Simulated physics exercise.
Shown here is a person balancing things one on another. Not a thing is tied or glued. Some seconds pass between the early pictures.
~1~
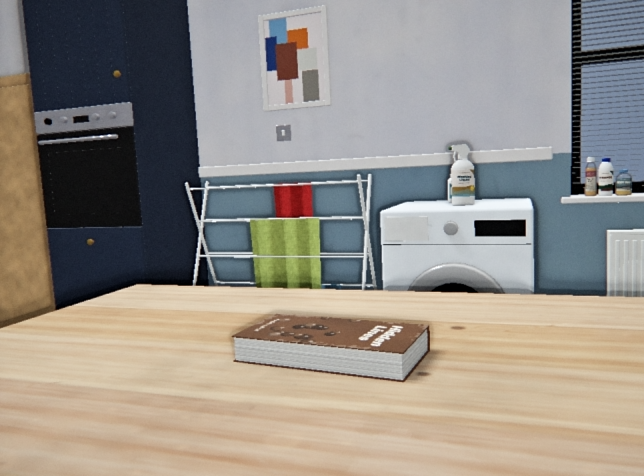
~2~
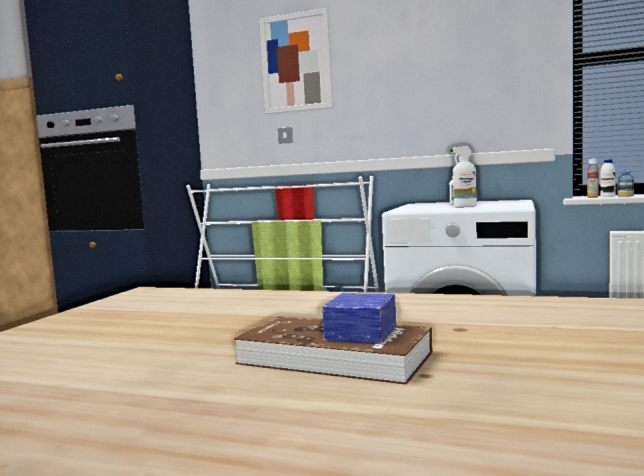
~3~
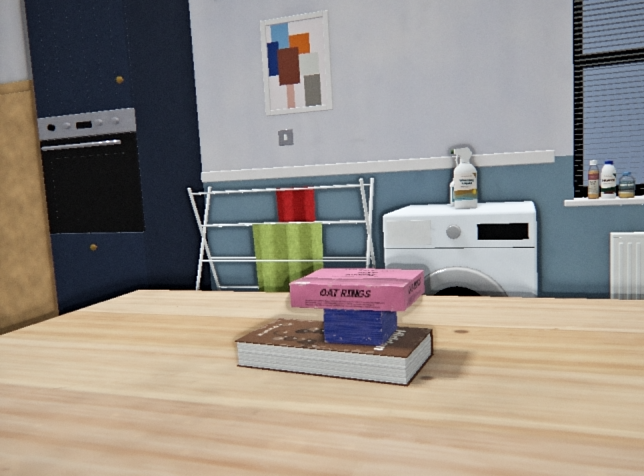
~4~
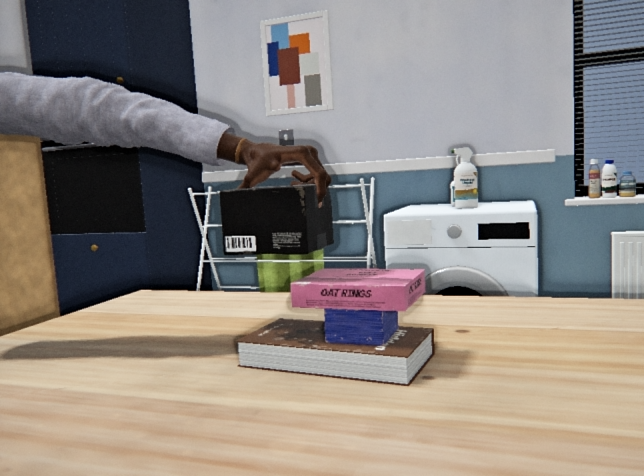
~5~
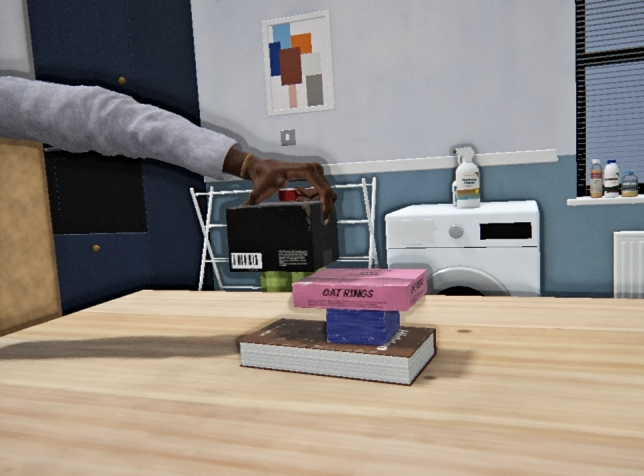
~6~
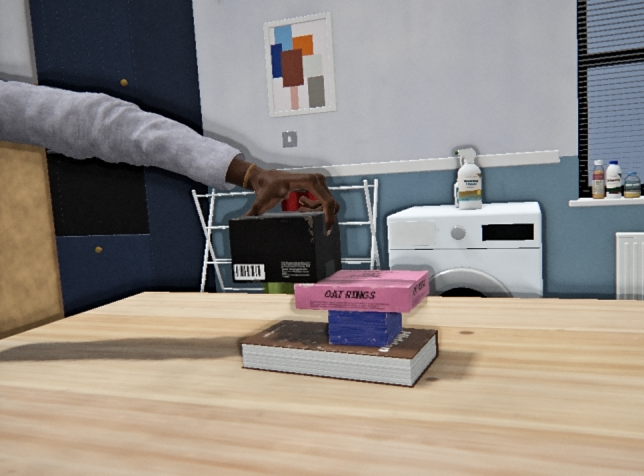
The clip shows a brown book on a wooden table, then a blue block on top of it and a pink packet on the block, before a hand from the left lowers a black box slightly at the stack's left side.
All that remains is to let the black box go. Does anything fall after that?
Seems the tower doesn't stand.
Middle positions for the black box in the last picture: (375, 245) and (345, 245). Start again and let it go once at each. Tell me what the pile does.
So, in case one it stays steady, and in case two it stays steady.
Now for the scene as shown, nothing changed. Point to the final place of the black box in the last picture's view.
Roughly pixel (162, 330) in the last picture.
Then, 0.30 s later than the last frame, black box now fallen.
Then, 0.40 s later than the last frame, things are still on the move.
Then, 0.50 s later than the last frame, as before.
When it is over, fallen, black box; the other 3 as before. End places, in pixels of the last picture, black box near (163, 330). The pile comes apart.
